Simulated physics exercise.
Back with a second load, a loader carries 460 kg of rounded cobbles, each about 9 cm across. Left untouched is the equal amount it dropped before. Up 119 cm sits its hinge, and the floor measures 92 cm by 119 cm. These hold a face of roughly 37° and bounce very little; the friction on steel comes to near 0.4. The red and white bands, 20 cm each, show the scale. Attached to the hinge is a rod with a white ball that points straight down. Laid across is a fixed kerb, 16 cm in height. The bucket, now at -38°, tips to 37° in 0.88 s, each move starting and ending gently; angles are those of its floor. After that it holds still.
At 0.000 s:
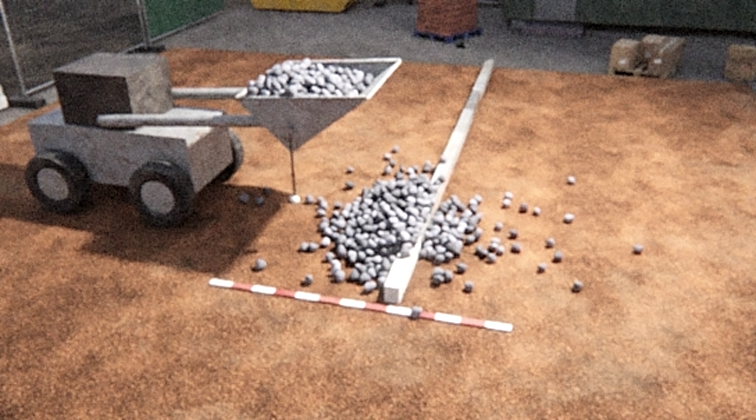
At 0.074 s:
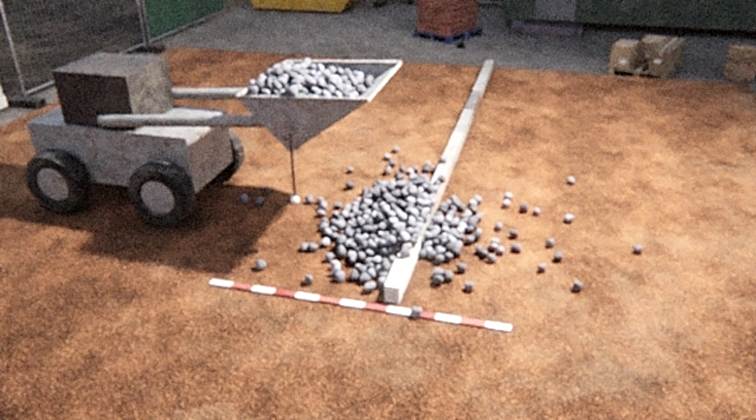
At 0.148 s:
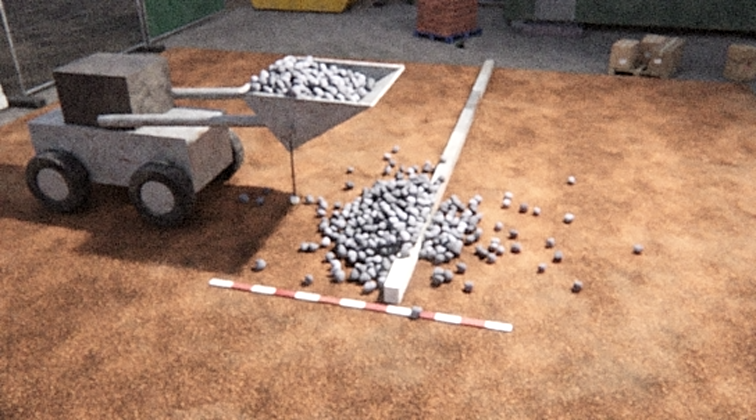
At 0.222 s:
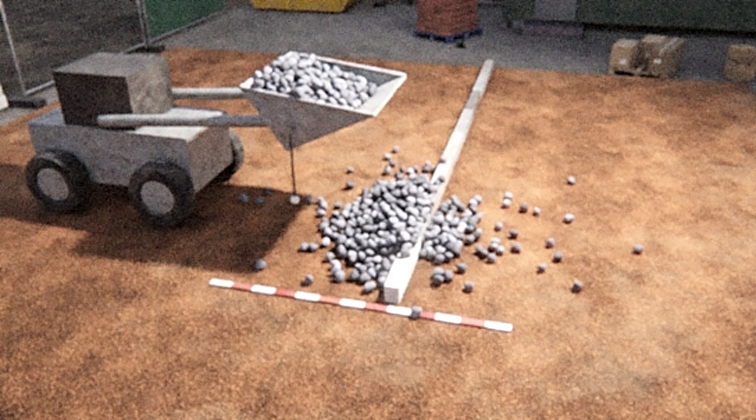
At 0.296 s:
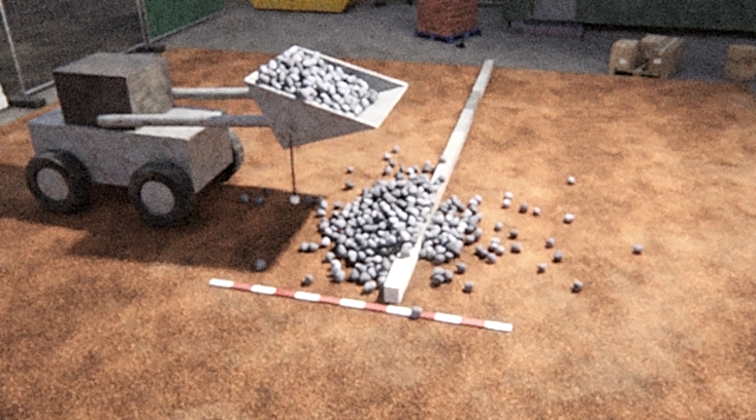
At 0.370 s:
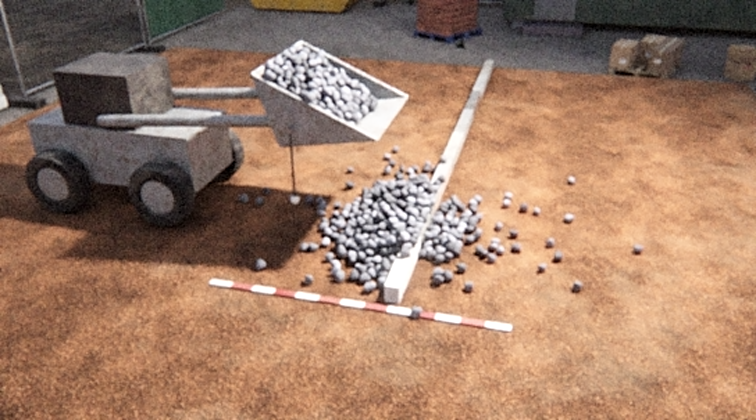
A loader's raised bucket, filled with rounded grey cobbles, gradually tilts its front edge downward to the right as the stones shift slightly inside, while the loader stays still beside an earlier heap spread across a pale kerb.
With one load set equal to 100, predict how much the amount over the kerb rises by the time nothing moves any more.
It rises by roughly 41 percent.
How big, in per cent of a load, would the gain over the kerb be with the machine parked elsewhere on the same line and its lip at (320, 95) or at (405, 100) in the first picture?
The first would add some 0 per cent and the second some 85 per cent.
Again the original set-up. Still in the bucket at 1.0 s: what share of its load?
About 75 percent is still in there.
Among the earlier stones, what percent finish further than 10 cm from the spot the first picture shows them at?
I'd say roughly 20 per cent of them.
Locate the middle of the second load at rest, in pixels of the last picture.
Near (405, 213).
After 0.7 s the floor is at 25°; in per cent of one load, 100 in the bucket, 84 on this side of the kerb, 18 over the kerb; the foremost stones are at (567, 236).
After 1.0 s the floor is at 37°; in per cent of one load, 75 in the bucket, 109 on this side of the kerb, 18 over the kerb; the foremost stones are at (567, 236).
After 1.3 s the floor is at 37°; in per cent of one load, 21 in the bucket, 151 on this side of the kerb, 30 over the kerb; the foremost stones are at (567, 236).
After 4.0 s the floor is at 37°; in per cent of one load, 0 in the bucket, 143 on this side of the kerb, 58 over the kerb; the foremost stones are at (585, 219). Net gain over the kerb, 41.
